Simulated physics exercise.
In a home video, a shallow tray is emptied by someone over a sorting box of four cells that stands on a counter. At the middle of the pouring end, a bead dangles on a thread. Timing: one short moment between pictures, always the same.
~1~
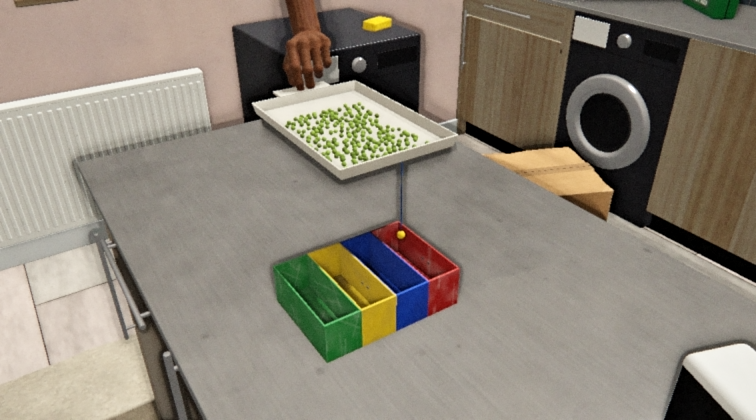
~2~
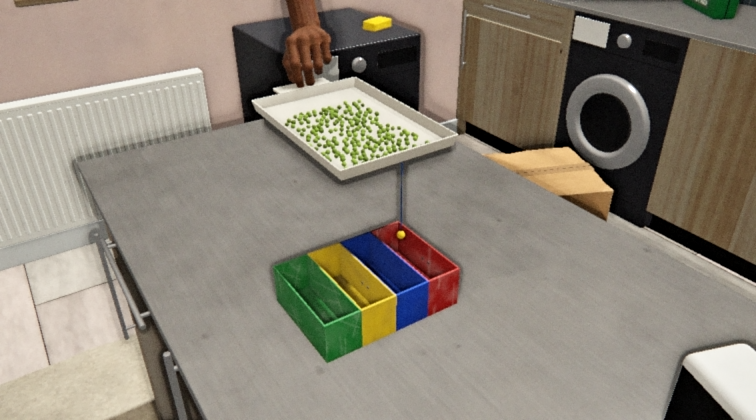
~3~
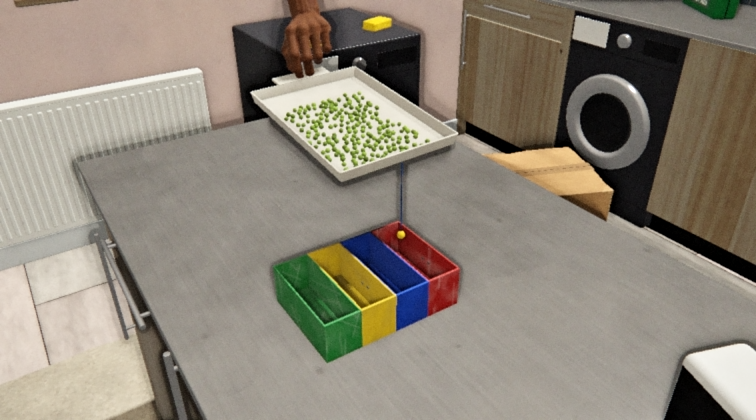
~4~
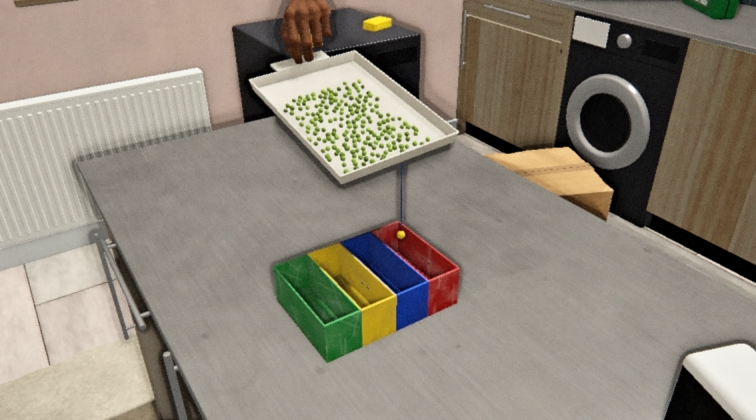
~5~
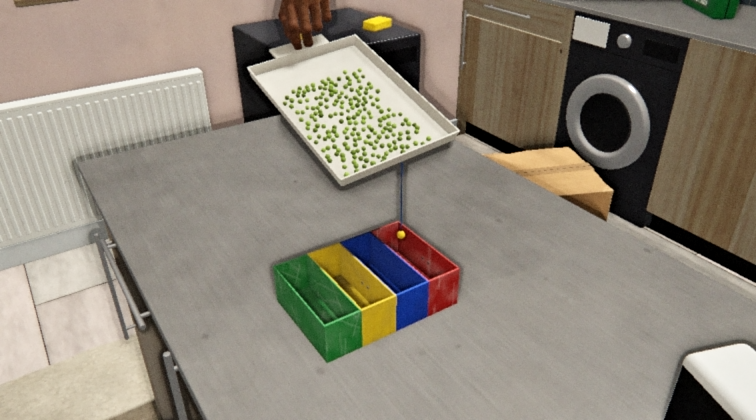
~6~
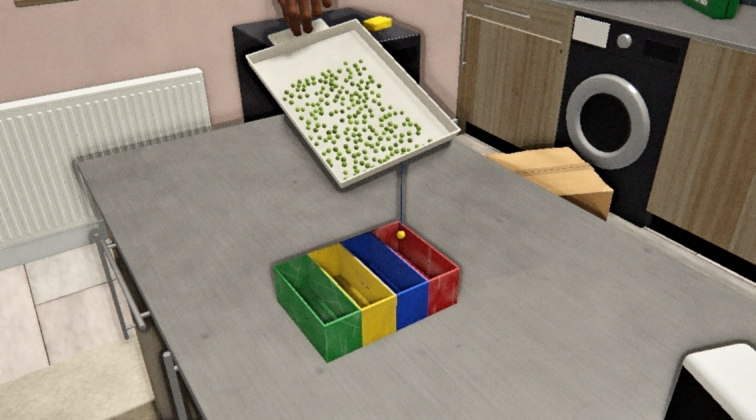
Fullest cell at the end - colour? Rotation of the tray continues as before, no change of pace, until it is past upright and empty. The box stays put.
Yellow.
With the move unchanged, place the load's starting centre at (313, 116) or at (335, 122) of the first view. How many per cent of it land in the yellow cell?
You'd get near 60 percent first and near 70 percent after that.
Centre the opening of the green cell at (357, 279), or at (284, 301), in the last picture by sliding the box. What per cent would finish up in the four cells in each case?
In turn about 90 and about 100 percent.
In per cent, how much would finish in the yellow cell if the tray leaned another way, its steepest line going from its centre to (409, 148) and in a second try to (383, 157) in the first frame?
Near 0 % and, after that, 30 %.
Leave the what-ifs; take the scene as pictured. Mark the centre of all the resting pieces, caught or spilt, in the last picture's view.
Somewhere around (363, 309) in the final view.
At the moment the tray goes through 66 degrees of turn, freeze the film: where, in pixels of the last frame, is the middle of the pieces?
The middle of the pieces shows up near (360, 169).
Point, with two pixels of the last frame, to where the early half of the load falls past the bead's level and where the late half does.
For the early half I get (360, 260), and for the late half (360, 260).
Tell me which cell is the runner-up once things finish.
That one is the blue one.
Shortly afterwards, tray tipped steeply; the bulk on the tray; only a few in the green cell; a little falling or outside the box.
Next, tray tipped past a quarter turn; a little on the tray; near half in the yellow cell; near a quarter in the blue cell; a little in the green cell; only a few in the red cell; near a quarter falling or outside the box.
Some moments later, tray tipped past a quarter turn; near two thirds in the yellow cell; near a quarter in the blue cell; a little in the green cell; only a few in the red cell; only a few falling or outside the box.
In the end, tray tipped past a quarter turn; near two thirds in the yellow cell; near a quarter in the blue cell; a little in the green cell; only a few in the red cell; only a few outside the box.
